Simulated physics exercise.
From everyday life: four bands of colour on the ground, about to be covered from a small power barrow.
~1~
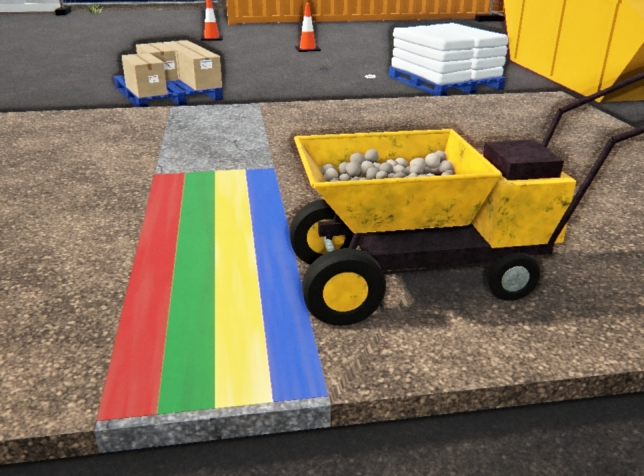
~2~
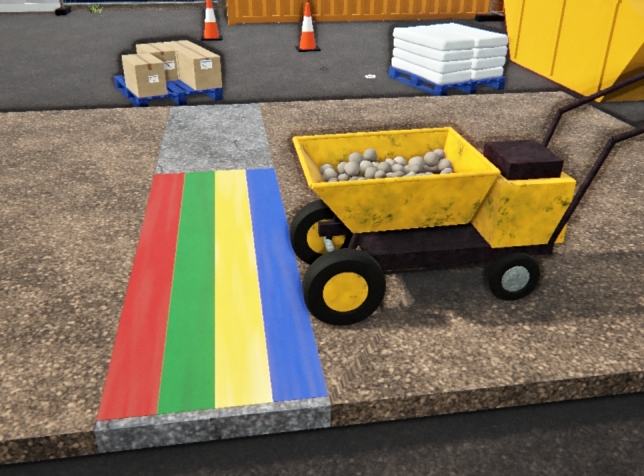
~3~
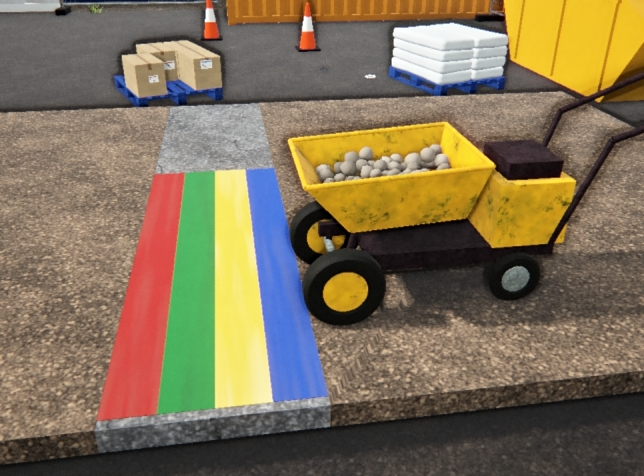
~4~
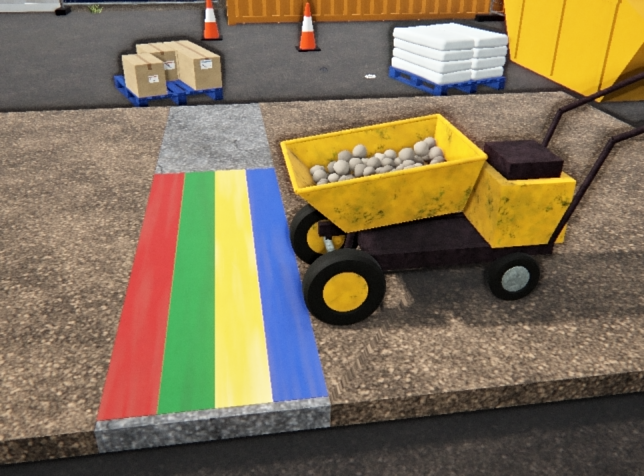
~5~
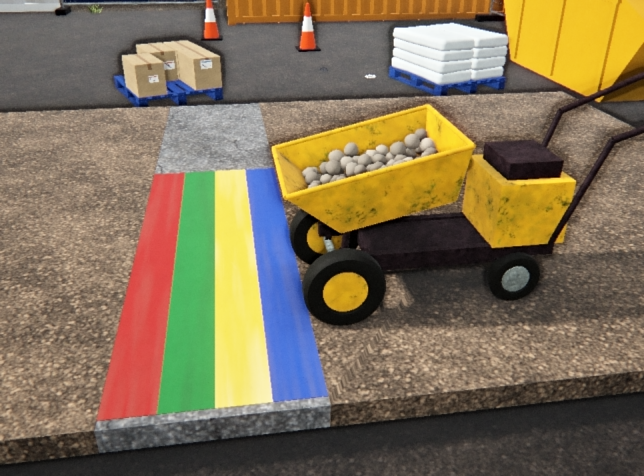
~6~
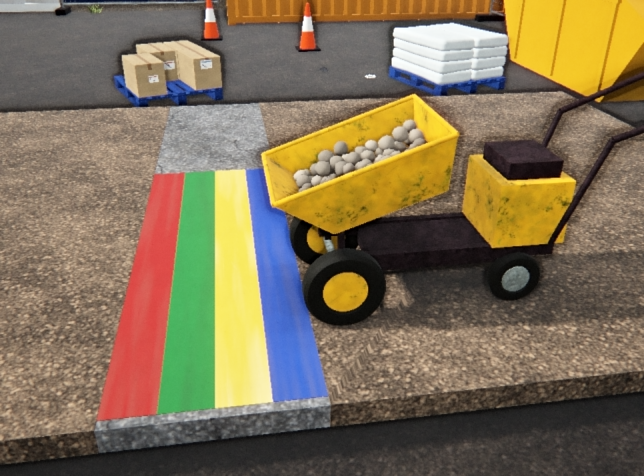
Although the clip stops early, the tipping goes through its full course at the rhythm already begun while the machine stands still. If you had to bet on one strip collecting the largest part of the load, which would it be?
I would bet on the green strip.
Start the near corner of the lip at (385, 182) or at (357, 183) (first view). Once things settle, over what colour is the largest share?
The strip in yellow the first time, the yellow strip the second time.
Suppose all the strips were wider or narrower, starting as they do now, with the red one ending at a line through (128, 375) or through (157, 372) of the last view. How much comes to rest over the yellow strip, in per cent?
The first comes to 0 per cent and the second to 0 per cent.
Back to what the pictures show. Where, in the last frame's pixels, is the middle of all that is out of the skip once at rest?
Around (183, 298).
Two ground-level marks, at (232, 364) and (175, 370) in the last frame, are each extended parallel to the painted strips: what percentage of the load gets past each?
80 % and 40 %, in that order.
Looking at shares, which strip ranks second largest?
The strip in second place is that red strip.
Soon after the last picture, skip tipped steeply; all in the skip.
A little later, skip tipped right over; most in the skip; a stray few over the yellow strip; about a quarter over the green strip; a stray few over the red strip.
Later still, skip tipped right over; about a quarter in the skip; a small part over the yellow strip; about half over the green strip; about a quarter over the red strip; a small part off the paint.
At rest, skip tipped right over; a small part in the skip; none over the blue strip; a small part over the yellow strip; about half over the green strip; about a quarter over the red strip; a small part off the paint.
